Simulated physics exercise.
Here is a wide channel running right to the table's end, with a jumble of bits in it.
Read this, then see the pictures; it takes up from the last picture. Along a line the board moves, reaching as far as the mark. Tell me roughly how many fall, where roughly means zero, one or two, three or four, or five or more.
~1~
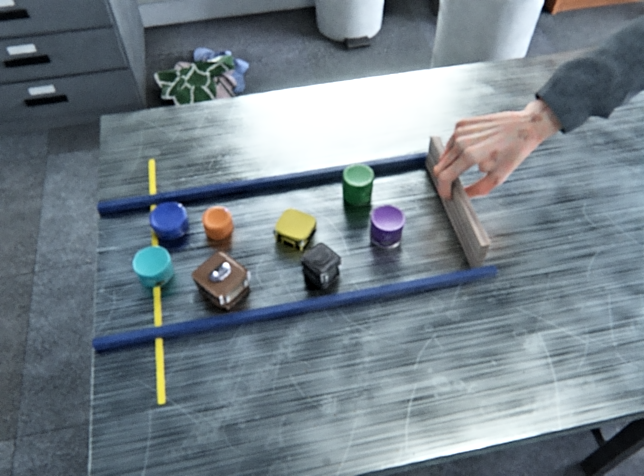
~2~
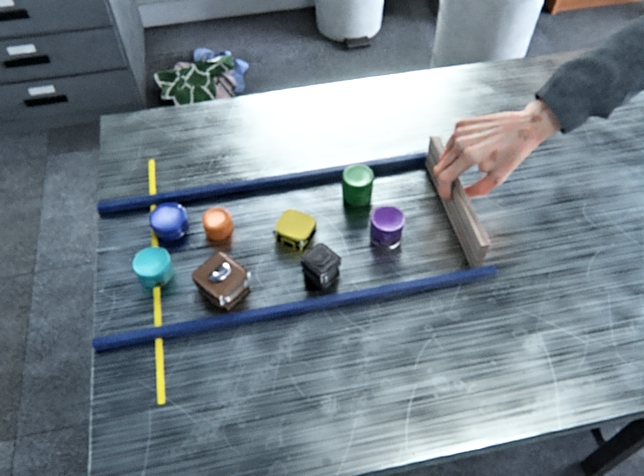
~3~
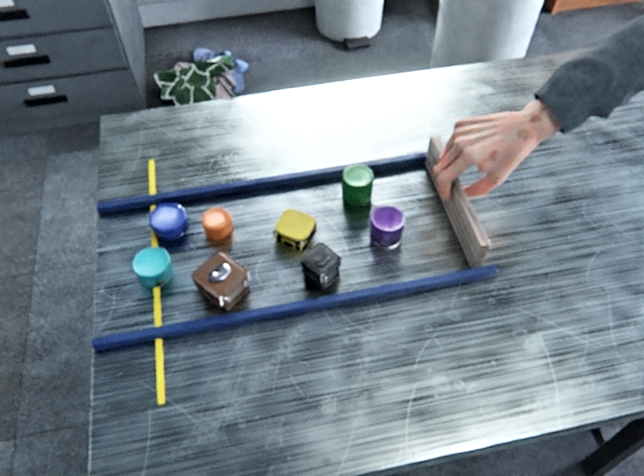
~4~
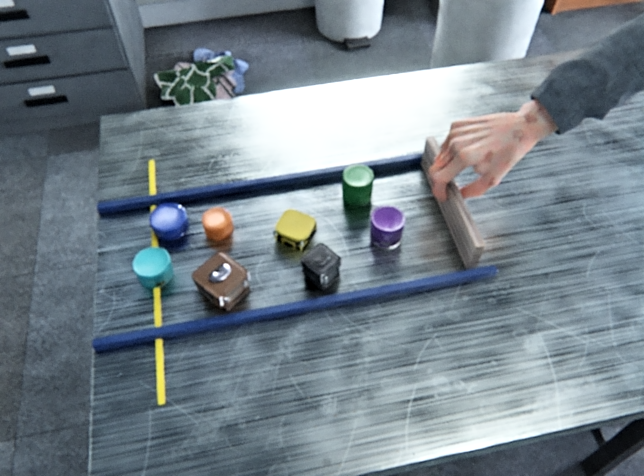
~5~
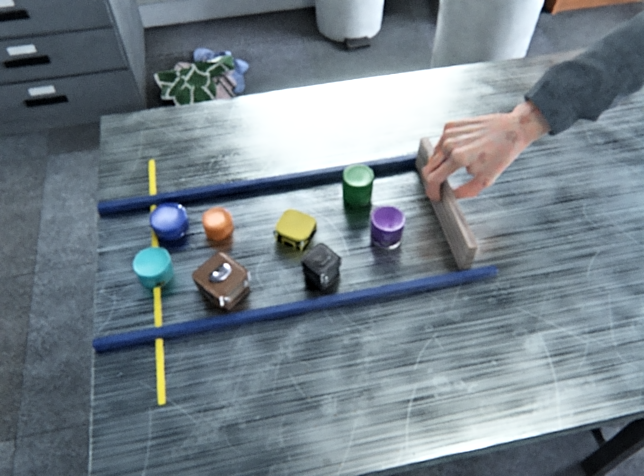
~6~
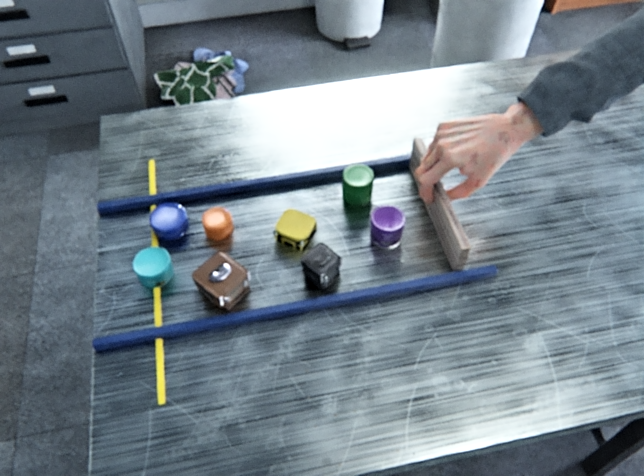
Roughly, one or two fall.
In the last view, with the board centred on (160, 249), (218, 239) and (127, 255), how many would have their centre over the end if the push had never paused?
The counts would come out as 1, 0 and 4.
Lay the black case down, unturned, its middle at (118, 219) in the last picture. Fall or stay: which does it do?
Result: It comes off.
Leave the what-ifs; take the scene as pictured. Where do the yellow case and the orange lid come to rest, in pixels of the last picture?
First at (124, 250); second at (106, 231).
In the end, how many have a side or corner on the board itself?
3.
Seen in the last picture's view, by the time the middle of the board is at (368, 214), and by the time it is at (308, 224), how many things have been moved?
The count is 2 at the first point and 4 at the second.
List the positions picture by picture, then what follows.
The first frame shows turquoise tub (153, 267); blue lid (169, 221); brown case (222, 281); board (455, 199); tape (156, 263).
The second frame shows blue lid (169, 221); yellow case (296, 230).
The third frame shows brown case (222, 281); black case (321, 267).
The fourth frame shows turquoise tub (154, 268); board (450, 200).
The fifth frame shows blue lid (169, 222); green lid (358, 185).
The sixth frame shows turquoise tub (154, 268); blue lid (169, 221); brown case (222, 281); board (437, 202); tape (156, 263).
Soon after, none off yet; turquoise tub at rest near (154, 268); blue lid at rest near (169, 221); brown case at rest near (222, 281).
After that, none off yet; turquoise tub at rest near (154, 268); blue lid moving near (164, 220); brown case displaced a little near (200, 284).
In the end, the number that fall off is one or two; gone, blue lid.
